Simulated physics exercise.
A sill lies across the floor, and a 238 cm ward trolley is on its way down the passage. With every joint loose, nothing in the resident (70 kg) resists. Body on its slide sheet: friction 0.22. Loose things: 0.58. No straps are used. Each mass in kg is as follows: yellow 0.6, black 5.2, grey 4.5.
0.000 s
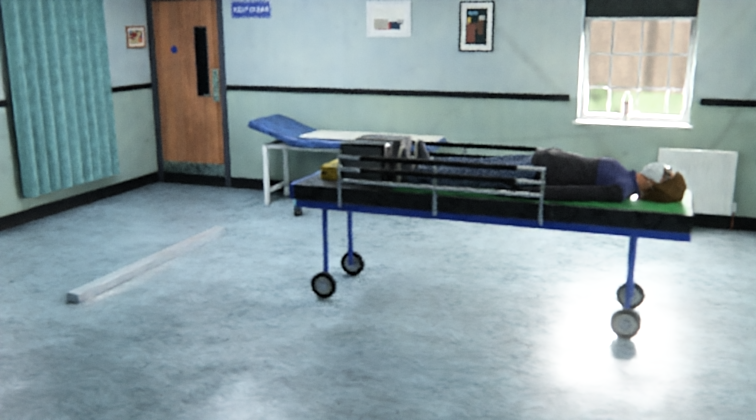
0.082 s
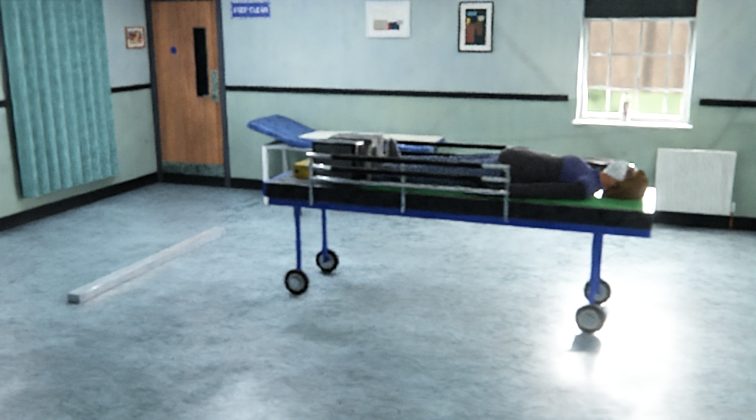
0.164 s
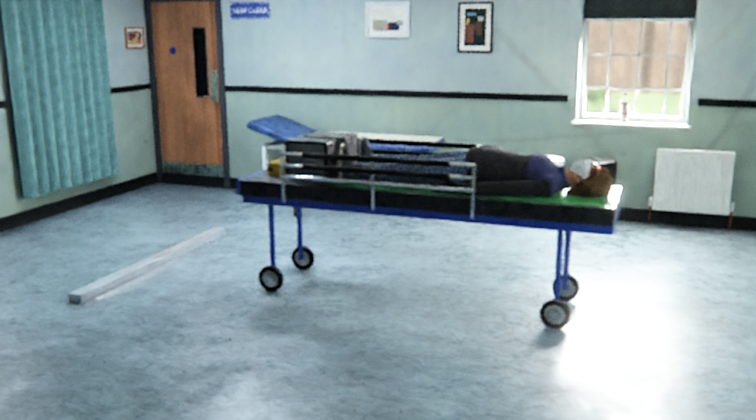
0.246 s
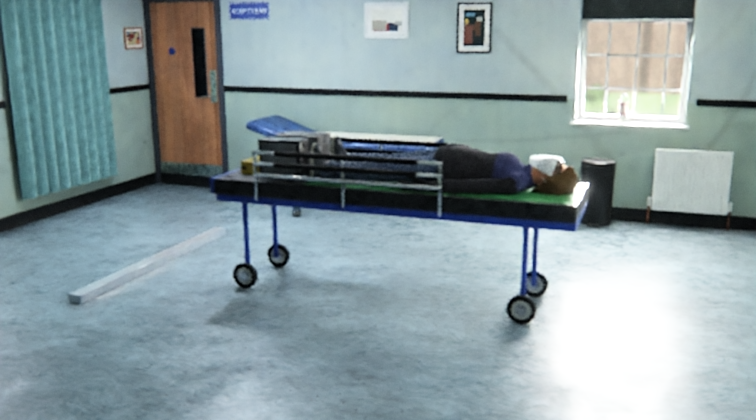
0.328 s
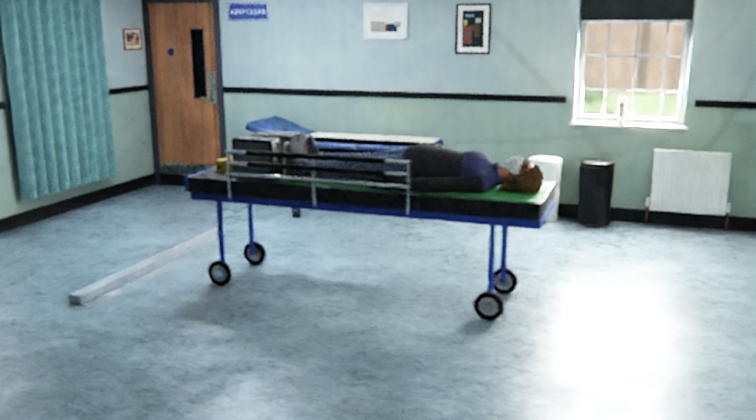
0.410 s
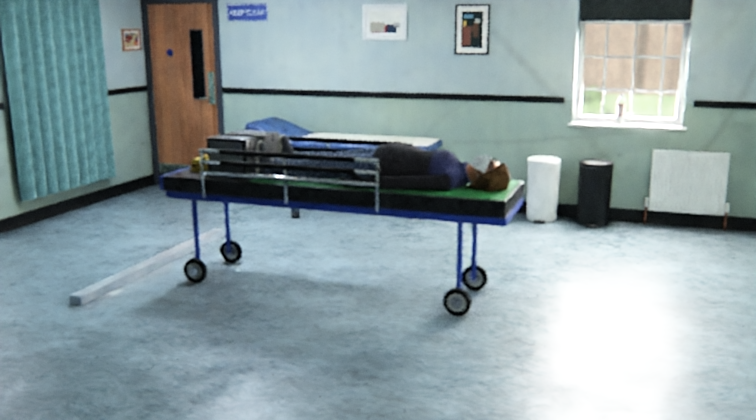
A person lying on a wheeled trolley rolls left across the room, past a blue bed.
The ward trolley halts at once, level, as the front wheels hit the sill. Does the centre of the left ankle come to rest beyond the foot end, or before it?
The left ankle comes to rest beyond the foot end.
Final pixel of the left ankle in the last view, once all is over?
(113, 217).
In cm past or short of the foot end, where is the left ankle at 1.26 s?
It is around 35 cm beyond the mark.
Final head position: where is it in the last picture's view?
Somewhere around (247, 161) in the last picture.
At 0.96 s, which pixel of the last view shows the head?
(321, 165).
The jolt is at 0.56 s.
After 0.71 s the left ankle is 43 cm short of the foot end, near (180, 164) in the last picture's view; the black monitor 13 cm short of the foot end, tilted 0°.
After 0.96 s the left ankle is 2 cm past the foot end, near (126, 161) in the last picture's view; the black monitor 28 cm past the foot end, tilted 15°.
After 1.26 s the left ankle is 36 cm past the foot end, near (86, 167) in the last picture's view; the black monitor 74 cm past the foot end, tilted 55°.
At rest, 2.8 s, yellow glove box drops off; black monitor drops off; grey holdall drops off; left ankle crosses the foot end.
